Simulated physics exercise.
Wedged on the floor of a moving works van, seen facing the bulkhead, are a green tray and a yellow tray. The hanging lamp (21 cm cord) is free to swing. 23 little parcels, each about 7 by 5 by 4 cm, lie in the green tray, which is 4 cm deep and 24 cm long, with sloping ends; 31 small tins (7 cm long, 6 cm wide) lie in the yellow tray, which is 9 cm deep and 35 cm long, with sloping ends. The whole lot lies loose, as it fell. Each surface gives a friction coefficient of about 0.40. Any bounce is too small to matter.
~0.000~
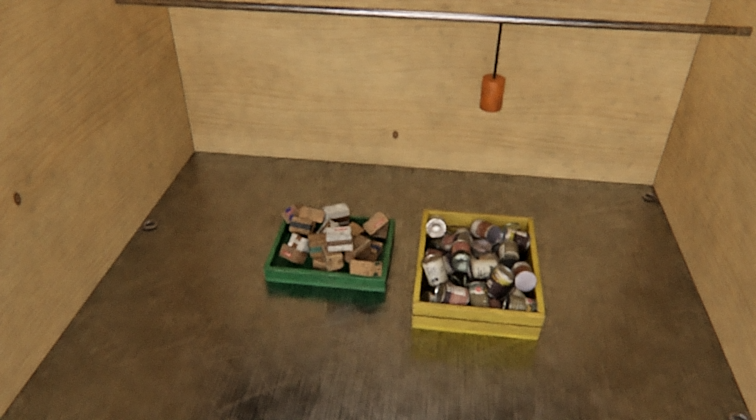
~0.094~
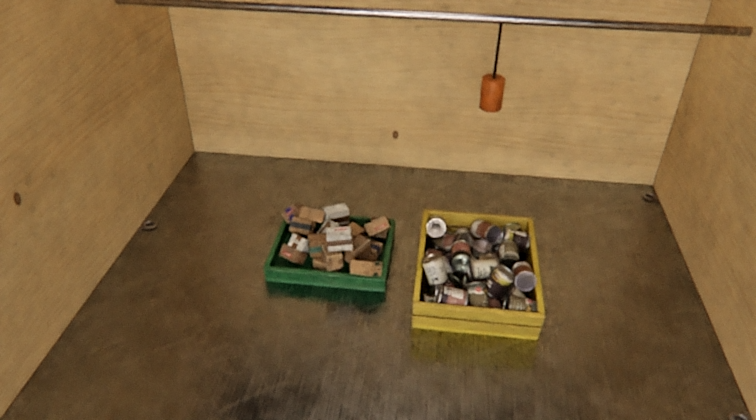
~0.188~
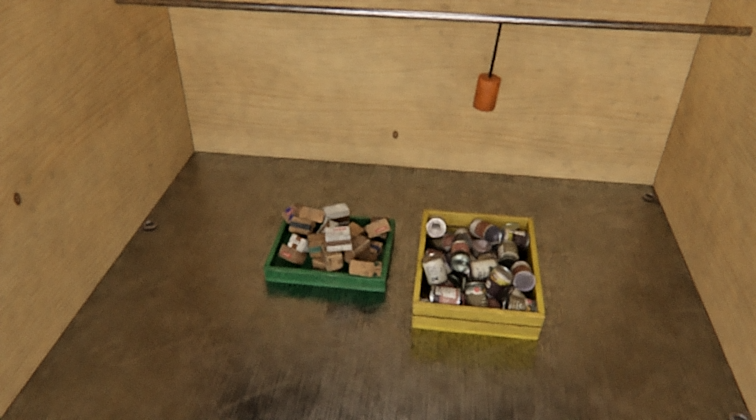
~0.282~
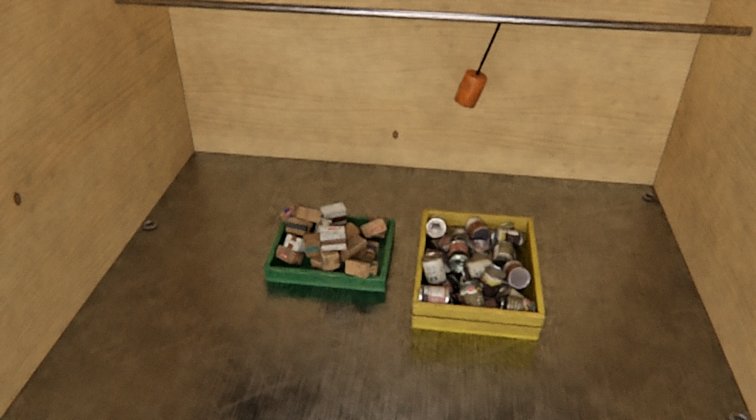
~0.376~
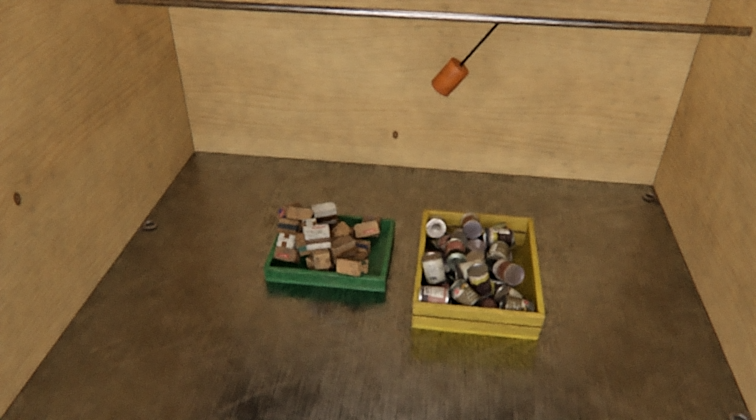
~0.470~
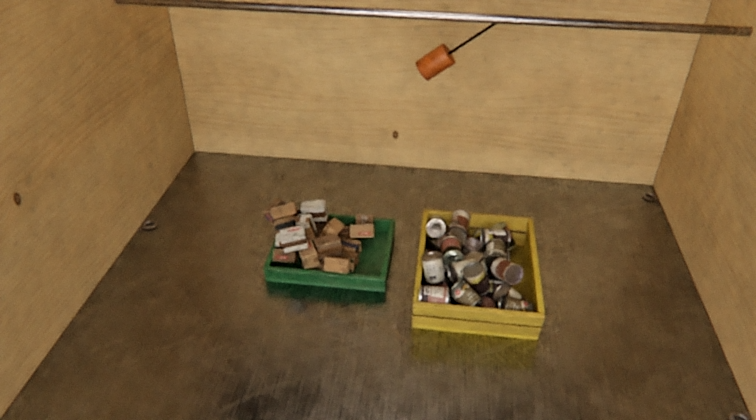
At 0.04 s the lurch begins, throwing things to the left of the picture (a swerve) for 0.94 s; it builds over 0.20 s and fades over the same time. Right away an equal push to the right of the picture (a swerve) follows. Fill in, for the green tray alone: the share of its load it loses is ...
More than a sixth.
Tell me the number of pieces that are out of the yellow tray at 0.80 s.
For the yellow tray, some 0.
After 0.80 s, green tray 19 in, 4 out and yellow tray 31 in, 0 out.
After 1.21 s, green tray 18 in, 5 out and yellow tray 31 in, 0 out.
After 1.78 s, green tray 15 in, 8 out and yellow tray 31 in, 0 out.
When it is over (at 2.52 s), green tray 15 in, 8 out and yellow tray 31 in, 0 out. Asked share, 8 of 23, 35 per cent.
